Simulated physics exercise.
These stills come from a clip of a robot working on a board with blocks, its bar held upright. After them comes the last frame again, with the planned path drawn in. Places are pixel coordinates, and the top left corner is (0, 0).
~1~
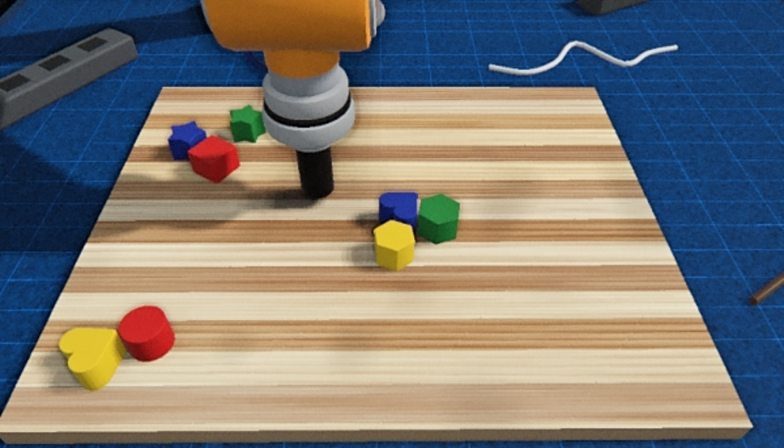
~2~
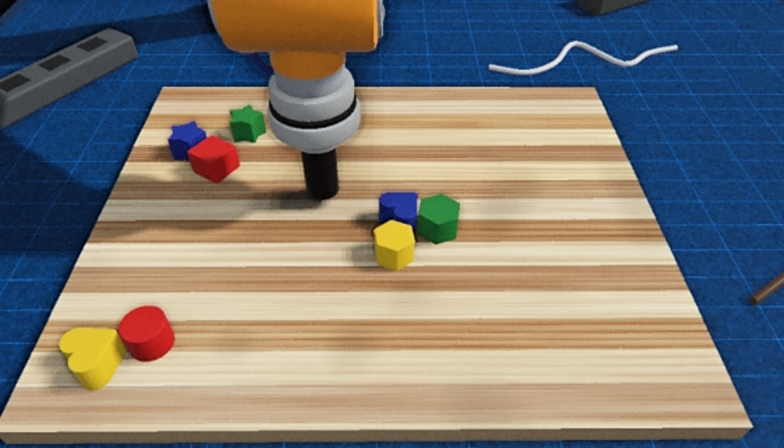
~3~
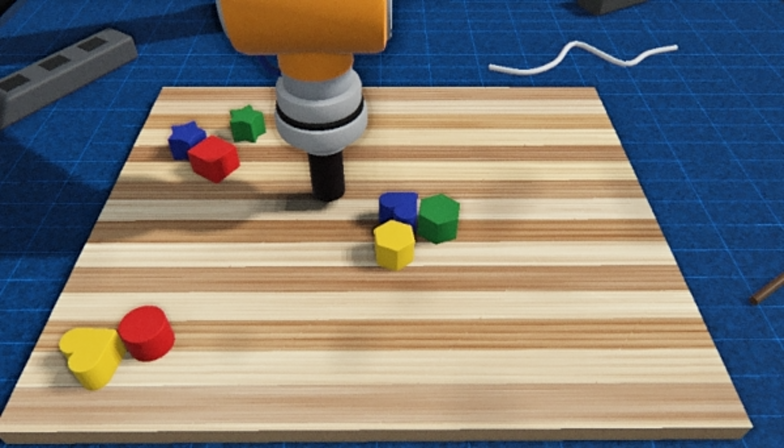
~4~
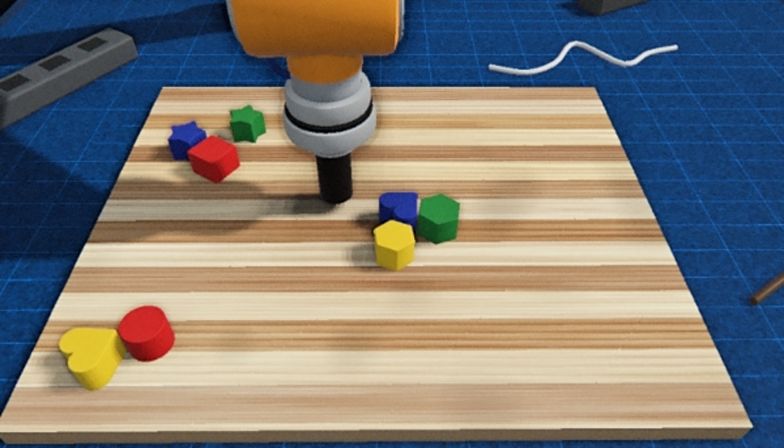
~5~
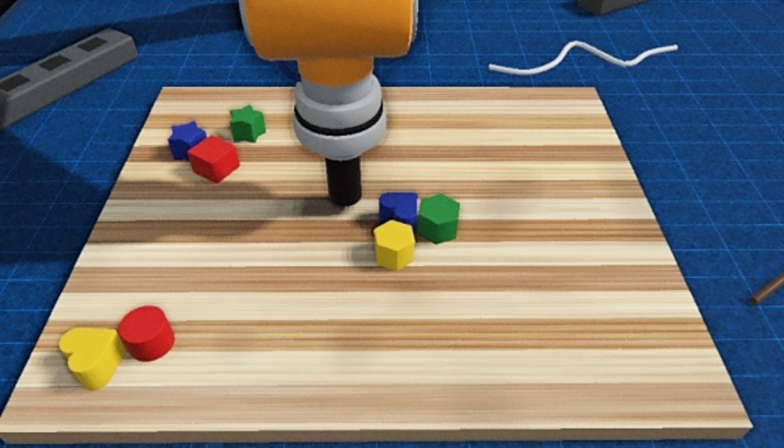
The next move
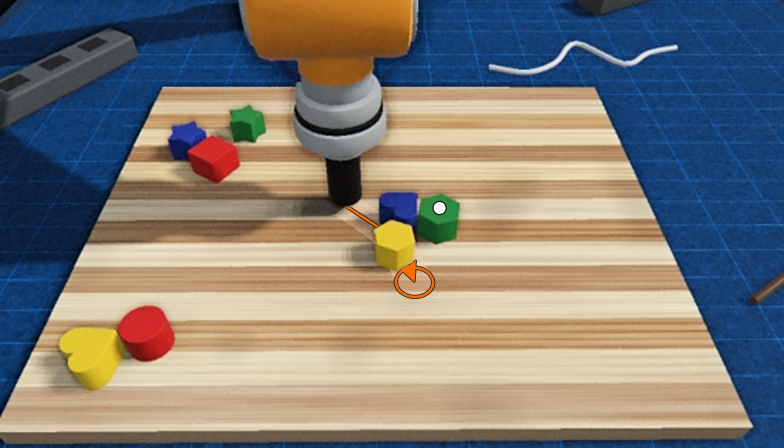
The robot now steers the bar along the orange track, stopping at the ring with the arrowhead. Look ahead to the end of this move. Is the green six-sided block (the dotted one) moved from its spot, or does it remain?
Shifted out of place.
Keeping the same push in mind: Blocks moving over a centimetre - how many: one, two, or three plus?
I expect three or more blocks to be moved by more than 1 cm.
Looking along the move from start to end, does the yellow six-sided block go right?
It seems so.
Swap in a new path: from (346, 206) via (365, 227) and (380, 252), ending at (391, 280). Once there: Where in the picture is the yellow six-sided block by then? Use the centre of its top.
In the picture, it is at (430, 267).
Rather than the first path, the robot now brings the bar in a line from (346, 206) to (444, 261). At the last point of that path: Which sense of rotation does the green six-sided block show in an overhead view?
Looking down, it rotates anti-clockwise.
Drawn move, from (346, 206) through (375, 225) and (400, 250) to (414, 282); the dot is on the green six-sided block.
The first path, step by step. One third of the way, bar (376, 216); blue heart (416, 208); green six-sided block (454, 210).
Two thirds of the way, bar (400, 241); yellow six-sided block (406, 258), turned 30° clockwise; blue heart (442, 223), turned 35° anticlockwise; green six-sided block (475, 212), turned 40° anticlockwise.
At the end, bar (415, 272); yellow six-sided block (417, 293), turned 45° clockwise; blue heart (443, 225), turned 45° anticlockwise; green six-sided block (476, 212), turned 40° anticlockwise.
